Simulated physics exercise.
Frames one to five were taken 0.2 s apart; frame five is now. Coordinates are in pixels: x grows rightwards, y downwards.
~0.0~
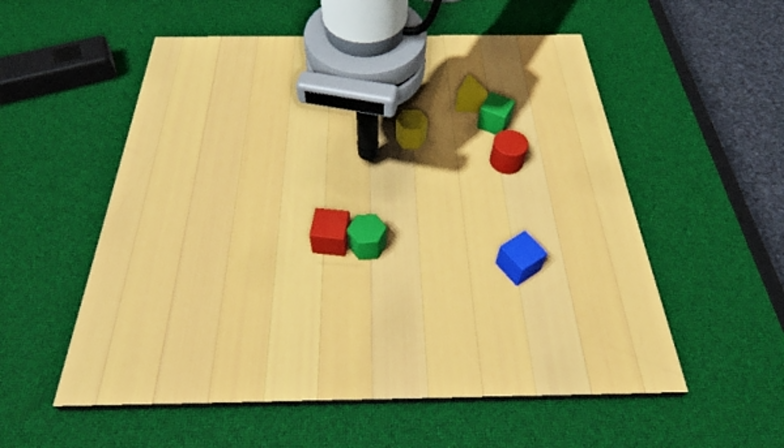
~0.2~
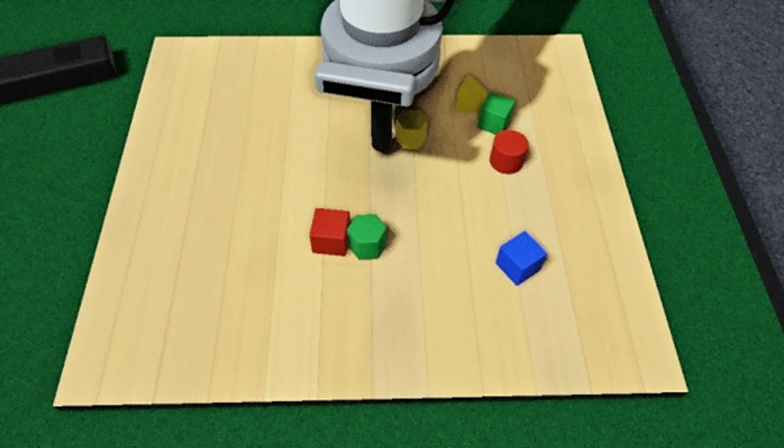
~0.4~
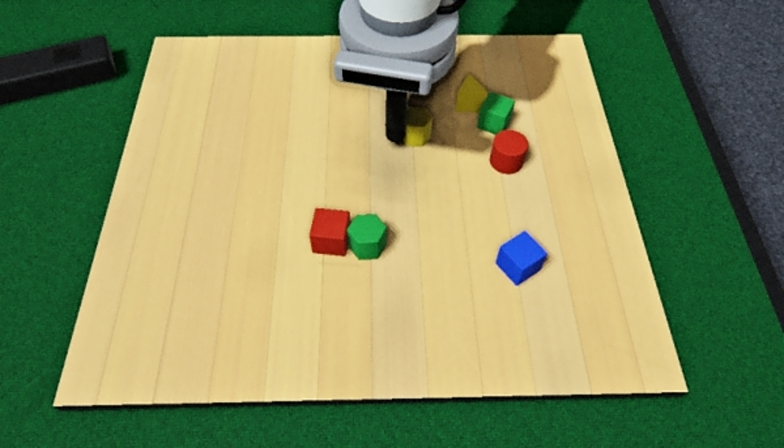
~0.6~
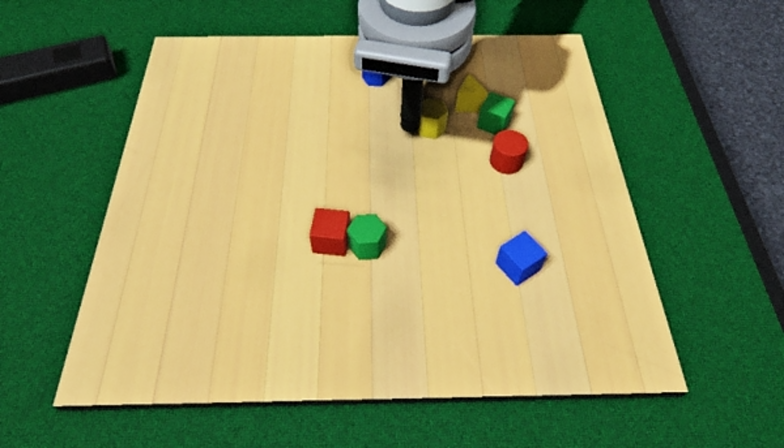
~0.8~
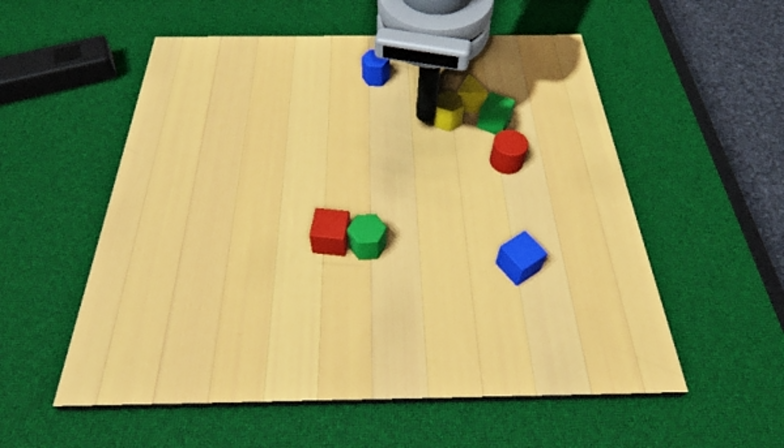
Robot arm with a black rod pushing a yellow hexagonal block up and right toward a yellow triangle on a wooden board.
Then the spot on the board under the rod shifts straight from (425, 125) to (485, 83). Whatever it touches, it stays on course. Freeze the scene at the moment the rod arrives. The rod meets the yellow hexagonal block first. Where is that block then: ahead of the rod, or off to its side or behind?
Slid off.
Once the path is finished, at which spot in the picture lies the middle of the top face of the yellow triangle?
The yellow triangle ends near (504, 72).
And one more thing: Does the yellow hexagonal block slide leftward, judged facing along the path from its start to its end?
No - that is not the case.
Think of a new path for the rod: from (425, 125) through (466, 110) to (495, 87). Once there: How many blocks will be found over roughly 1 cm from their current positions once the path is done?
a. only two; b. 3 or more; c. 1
Answer: B.
What follows on the original path. One third of the way, rod at (447, 101); yellow hexagonal block at (470, 98), turned 25° clockwise; yellow triangle at (476, 81), turned 15° clockwise.
Two thirds of the way, rod at (468, 87); yellow hexagonal block at (475, 96), turned 50° clockwise; yellow triangle at (494, 76), turned 50° clockwise; green four-sided block at (502, 106).
At the end, rod at (487, 73); yellow hexagonal block at (475, 96), turned 50° clockwise; yellow triangle at (504, 72), turned 120° clockwise; green four-sided block at (502, 106).
